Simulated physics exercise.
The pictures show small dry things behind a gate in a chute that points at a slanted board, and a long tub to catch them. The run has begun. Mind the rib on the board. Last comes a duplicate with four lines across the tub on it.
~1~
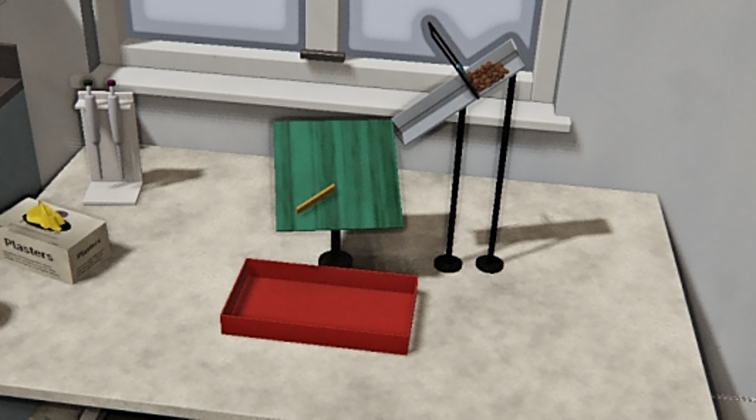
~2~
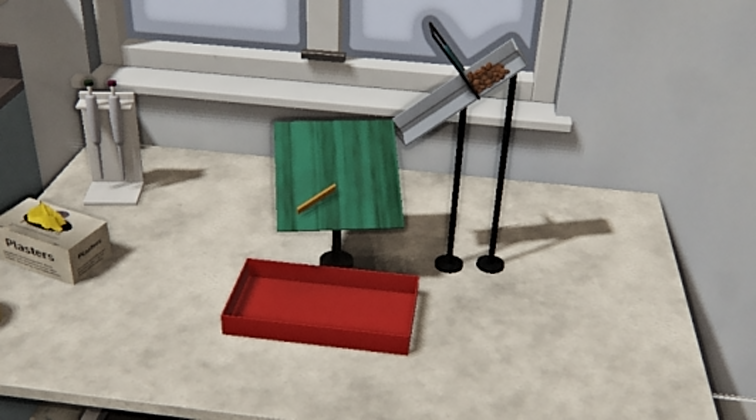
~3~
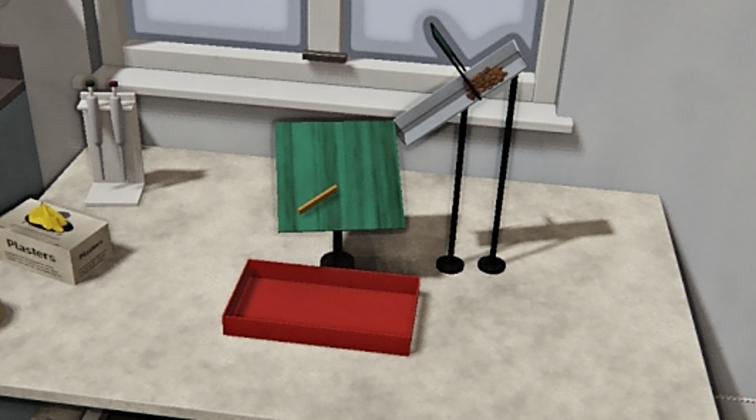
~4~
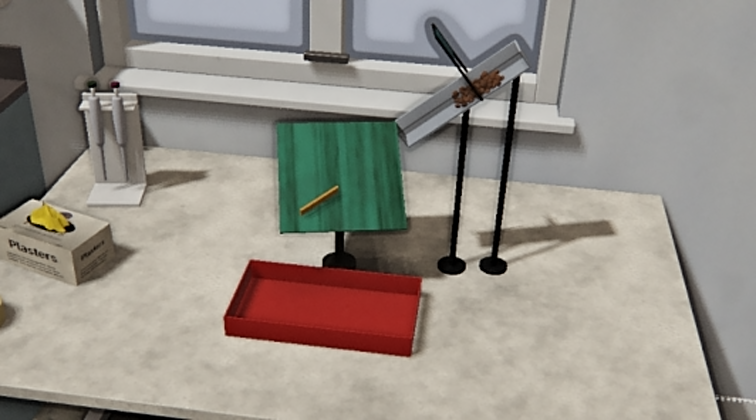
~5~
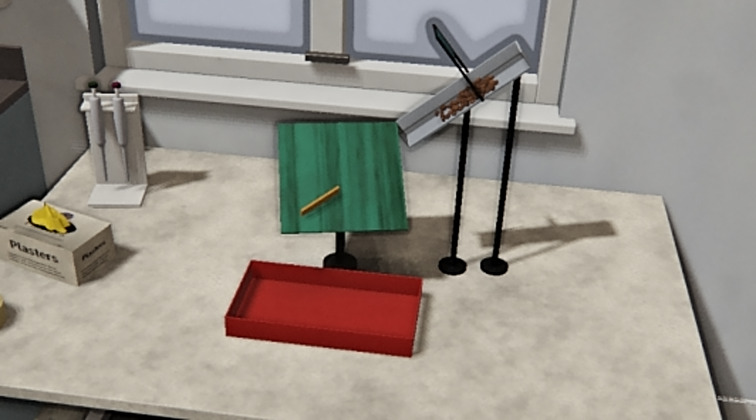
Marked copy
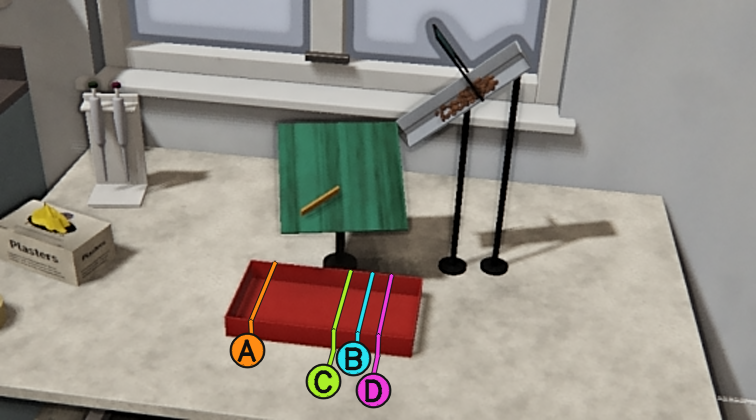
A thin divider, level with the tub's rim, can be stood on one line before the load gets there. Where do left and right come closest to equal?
Line C.
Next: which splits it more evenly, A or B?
It is B.
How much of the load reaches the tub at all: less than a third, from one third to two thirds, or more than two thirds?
About that: More than two thirds.
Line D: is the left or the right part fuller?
More lands on the left.
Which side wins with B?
More lands on the left.
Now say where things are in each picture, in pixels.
The first picture shows load behind the gate at (485, 78), bits of dog kibble; lip of the chute at (404, 140), sloping fairly steeply.
The second picture shows middle of the board at (338, 173), tilted fairly steeply; middle of its low edge at (341, 229); of its high edge at (334, 121).
The third picture shows front corners of the tub at (223, 316) and (410, 337), empty; front of the load at (469, 96).
The fourth picture shows middle of the load at (478, 88); its front at (458, 106), about a quarter of the way to the lip; rib from (338, 186) to (301, 210).
The fifth picture shows middle of the load at (469, 95); its front at (437, 114), about half of the way to the lip.
On the marked copy, line A crosses the front rim at (251, 320); line B crosses the front rim at (357, 332); line C crosses the front rim at (333, 330); line D crosses the front rim at (378, 335).
With A, of what is caught, a stray few on the left of the divider, nearly all on the right.
With B, of what is caught, most on the left of the divider, about a quarter on the right.
With C, of what is caught, about two thirds on the left of the divider, about a third on the right.
With D, of what is caught, nearly all on the left of the divider, a small part on the right.
